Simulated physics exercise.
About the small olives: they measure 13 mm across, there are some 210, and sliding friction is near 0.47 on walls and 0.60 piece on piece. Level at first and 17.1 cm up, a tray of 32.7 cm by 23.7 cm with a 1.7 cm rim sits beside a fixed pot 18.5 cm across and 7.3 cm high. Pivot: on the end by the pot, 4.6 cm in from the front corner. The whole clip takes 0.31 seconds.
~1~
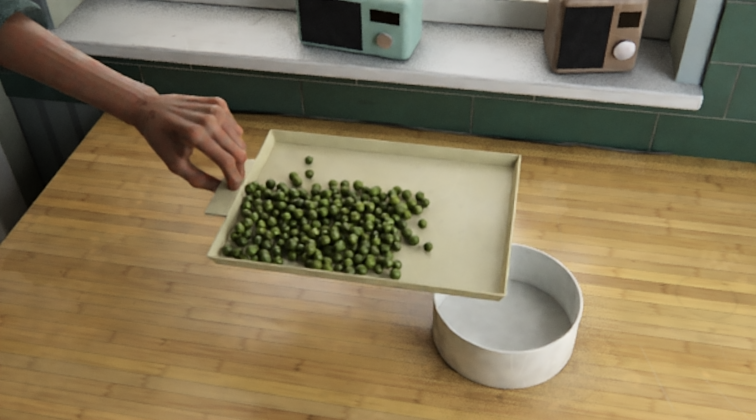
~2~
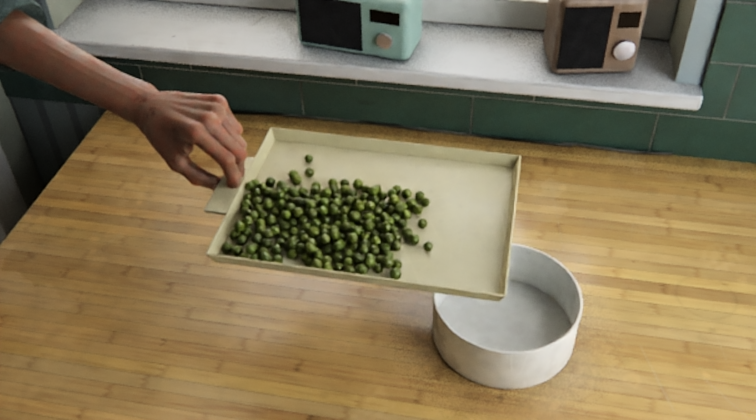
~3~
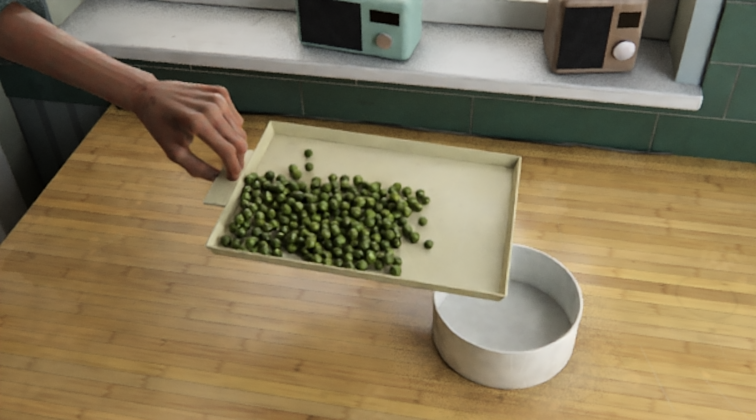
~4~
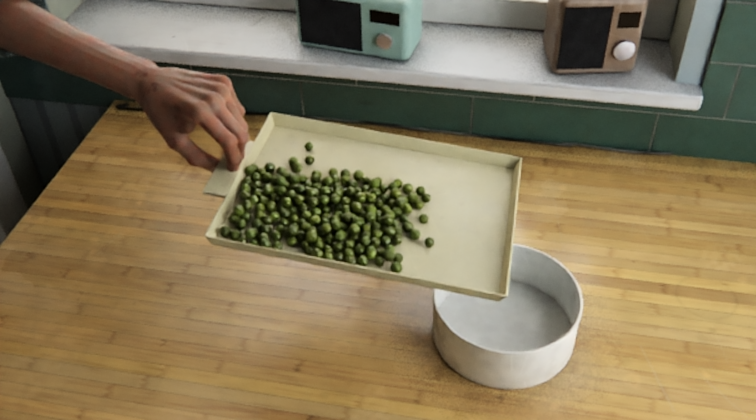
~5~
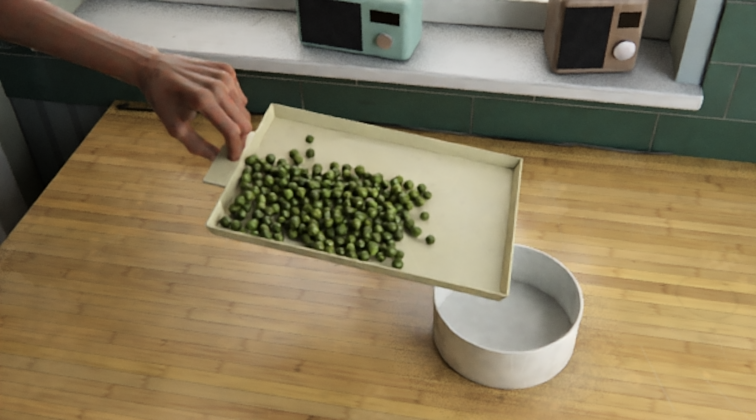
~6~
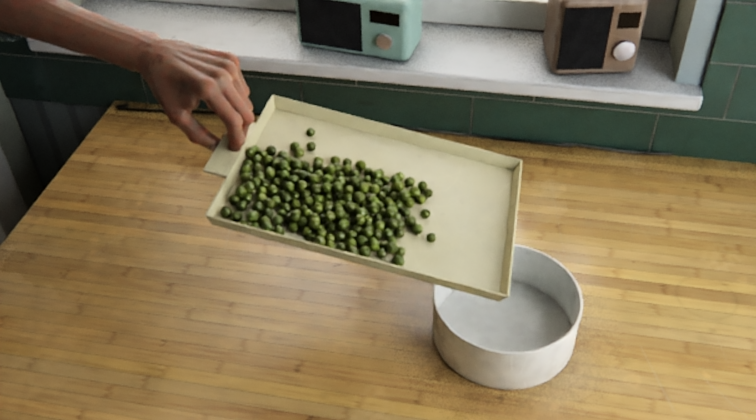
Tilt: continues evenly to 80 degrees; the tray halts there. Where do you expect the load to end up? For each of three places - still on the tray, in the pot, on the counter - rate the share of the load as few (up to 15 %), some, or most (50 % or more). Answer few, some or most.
Tray: Few; pot: Most; counter: Some.
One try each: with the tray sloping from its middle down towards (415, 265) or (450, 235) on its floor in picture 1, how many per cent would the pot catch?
That would be close to 0 per cent, then close to 55 per cent.
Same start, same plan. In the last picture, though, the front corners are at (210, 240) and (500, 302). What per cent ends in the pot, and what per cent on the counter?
Split: Pot = 0, counter = 100.
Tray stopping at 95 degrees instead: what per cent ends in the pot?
Estimated share: About 65 %.
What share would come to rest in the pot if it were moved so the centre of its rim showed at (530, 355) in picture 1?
About 35 per cent.
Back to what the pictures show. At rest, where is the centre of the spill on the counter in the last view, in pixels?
I'd put it near (558, 270).
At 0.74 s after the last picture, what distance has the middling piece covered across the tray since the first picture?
It has moved some 18 cm from its start.
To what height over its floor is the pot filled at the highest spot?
Some 3.5 cm above the floor.
Then, 0.74 s after the last picture, tilt 43 degrees; the tray holds 95 %, the pot 0 %.
Then, 1.23 s after the last picture, tilt 65 degrees; the tray holds 80 %, the pot 10 %.
Then, 1.79 s after the last picture, tilt 80 degrees; the tray holds 25 %, the pot 40 %.
In the end, tray 0 %, pot 65 %, counter 35 %.
